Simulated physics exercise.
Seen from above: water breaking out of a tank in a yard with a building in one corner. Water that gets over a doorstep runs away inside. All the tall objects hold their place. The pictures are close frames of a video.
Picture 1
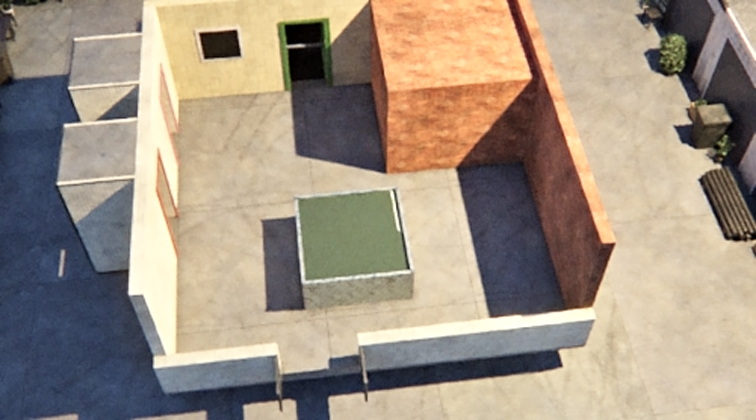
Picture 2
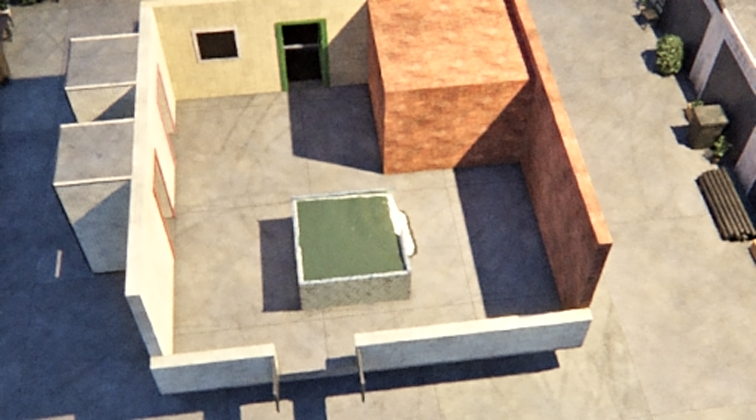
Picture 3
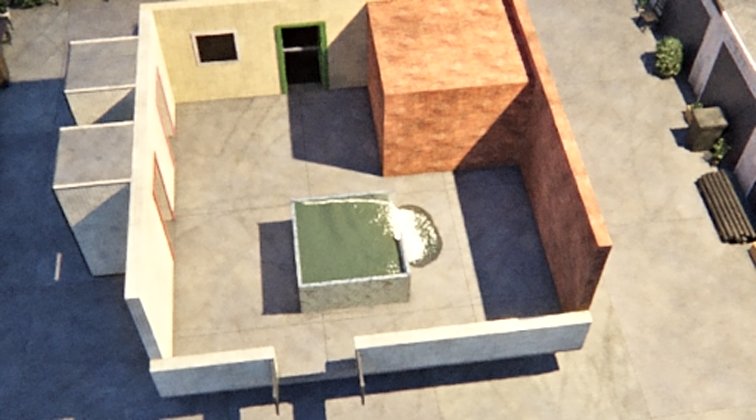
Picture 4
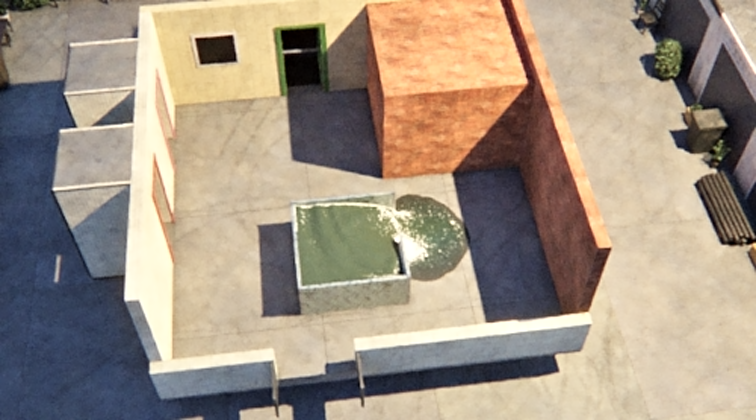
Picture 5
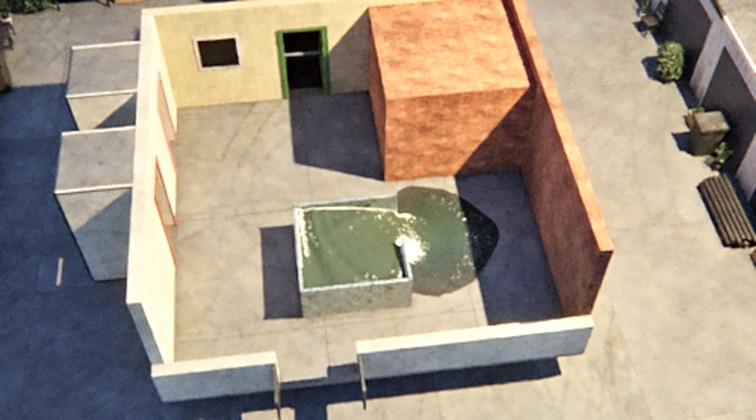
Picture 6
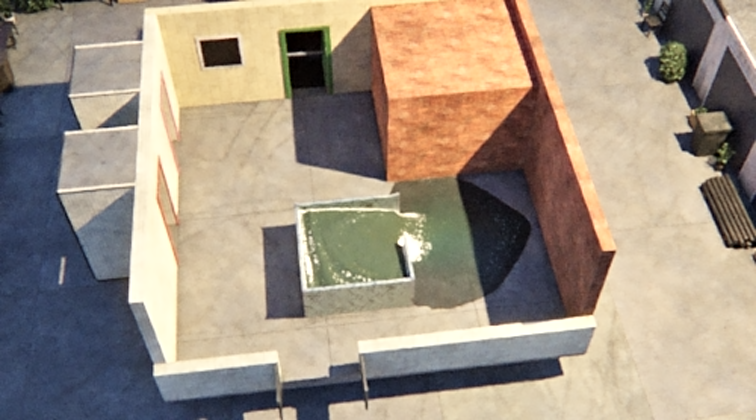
In a walled yard, green water bursts from a tank's right side and spreads rightward.
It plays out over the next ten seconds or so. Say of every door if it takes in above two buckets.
The pink door admits no more than that; the green door admits no more than that; the red door admits no more than that.
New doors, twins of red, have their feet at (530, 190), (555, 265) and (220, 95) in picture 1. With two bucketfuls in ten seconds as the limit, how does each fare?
As listed: Takes more, passes that mark, takes less.
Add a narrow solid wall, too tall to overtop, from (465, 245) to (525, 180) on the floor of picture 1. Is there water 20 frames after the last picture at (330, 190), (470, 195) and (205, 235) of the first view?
In that order: Covered, under water, no water.
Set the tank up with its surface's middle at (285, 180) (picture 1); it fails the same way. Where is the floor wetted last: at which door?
I say the red one.
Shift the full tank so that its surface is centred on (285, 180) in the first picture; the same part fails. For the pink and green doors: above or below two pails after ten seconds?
In short: The pink door lets more in; the green door lets more in.
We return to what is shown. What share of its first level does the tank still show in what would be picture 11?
About 68 per cent.
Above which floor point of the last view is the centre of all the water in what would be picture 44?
At about (414, 271).
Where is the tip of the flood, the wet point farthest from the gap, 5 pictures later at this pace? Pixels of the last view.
Close to (560, 322).
A moment on, water covers 25 % of the floor; the pink door not reached, the green door not reached, the red door not reached.
Next, water covers 25 % of the floor; the pink door not reached, the green door not reached, the red door not reached.
Then, water covers 30 % of the floor; the pink door not reached, the green door not reached, the red door not reached.
Later, water covers 60 % of the floor; the pink door not reached, the green door not reached, the red door not reached.
In the end, water covers 80 % of the floor; the pink door wet at the sill, nothing in, the green door not reached, the red door under two buckets in.
